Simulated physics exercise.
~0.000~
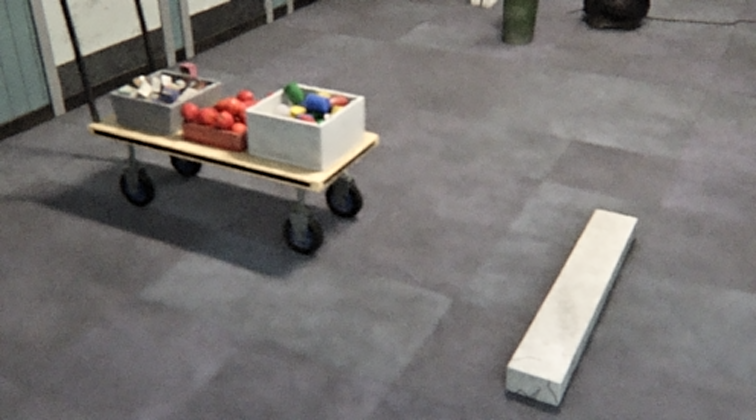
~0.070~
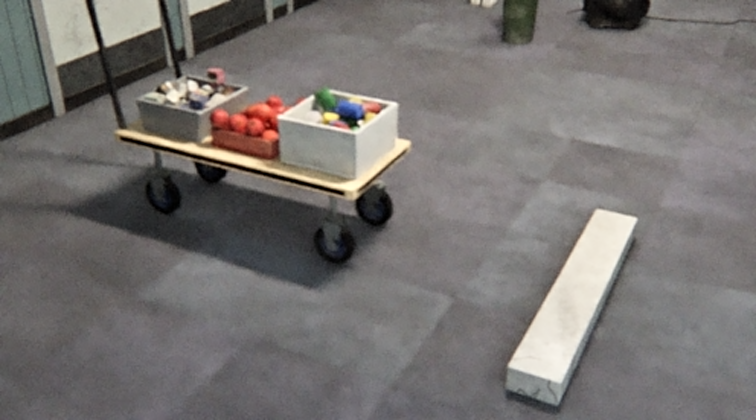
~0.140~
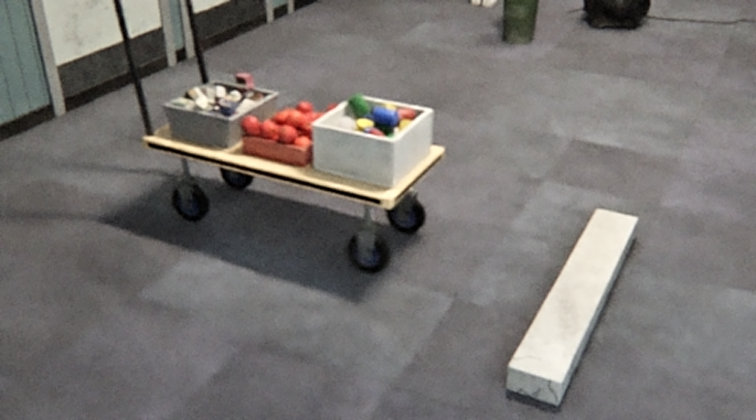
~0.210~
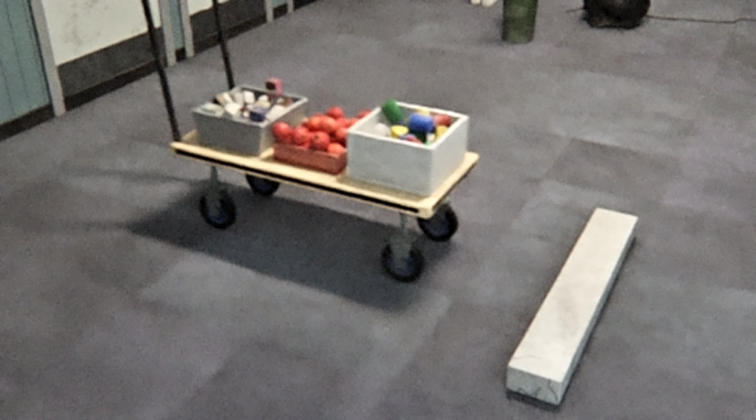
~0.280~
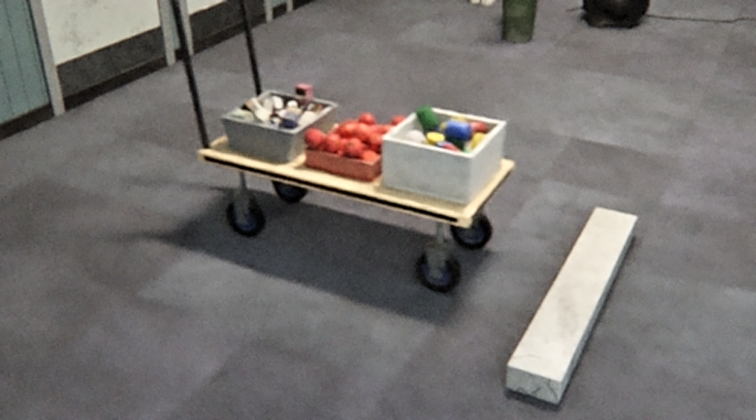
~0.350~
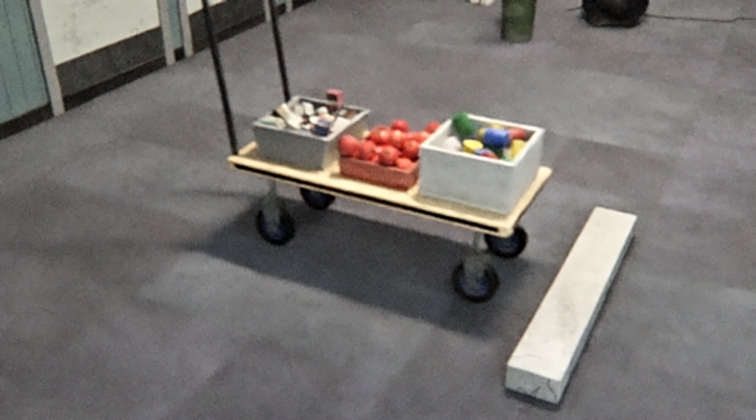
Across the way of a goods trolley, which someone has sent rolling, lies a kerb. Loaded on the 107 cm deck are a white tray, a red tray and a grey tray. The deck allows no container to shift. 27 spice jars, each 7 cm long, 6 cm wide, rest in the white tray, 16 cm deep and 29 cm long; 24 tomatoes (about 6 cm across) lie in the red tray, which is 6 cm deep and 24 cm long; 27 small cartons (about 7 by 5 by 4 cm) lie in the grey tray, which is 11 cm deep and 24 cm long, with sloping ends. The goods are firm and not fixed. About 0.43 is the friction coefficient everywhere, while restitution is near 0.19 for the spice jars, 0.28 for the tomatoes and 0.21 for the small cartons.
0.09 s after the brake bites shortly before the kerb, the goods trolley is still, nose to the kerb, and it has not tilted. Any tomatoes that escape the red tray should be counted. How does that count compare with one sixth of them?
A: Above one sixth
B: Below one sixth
Answer: A.
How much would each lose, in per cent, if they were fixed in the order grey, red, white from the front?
In that case white tray 0, red tray 30, grey tray 10 per cent.
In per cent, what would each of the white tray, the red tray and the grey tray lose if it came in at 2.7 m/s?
In that case the white tray sheds 10 per cent of its load, the red tray 30 per cent, and the grey tray 10 per cent.
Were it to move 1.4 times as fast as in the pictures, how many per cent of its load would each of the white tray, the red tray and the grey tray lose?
White tray 0, red tray 20, grey tray 20 per cent.
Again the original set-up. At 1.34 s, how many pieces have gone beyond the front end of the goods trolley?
Close to 0.
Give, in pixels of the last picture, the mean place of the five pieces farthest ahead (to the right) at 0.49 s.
Mean position approx. (557, 185).
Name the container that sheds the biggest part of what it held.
The red tray is the one.
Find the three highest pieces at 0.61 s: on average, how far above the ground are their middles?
Height, averaged: Around 54 cm.
After 0.39 s, braking starts.
After 0.49 s, the white tray has all 27, the red tray is down by 3 of 24 and the grey tray is down by 1 of 27.
After 0.61 s, the white tray has all 27, the red tray is down by 6 of 24 and the grey tray is down by 2 of 27.
After 0.84 s, the white tray has all 27, the red tray is down by 6 of 24 and the grey tray is down by 3 of 27.
When it is over (at 1.34 s), the white tray has all 27, the red tray is down by 7 of 24 and the grey tray is down by 3 of 27. Asked share, 7 of 24, 29 per cent.
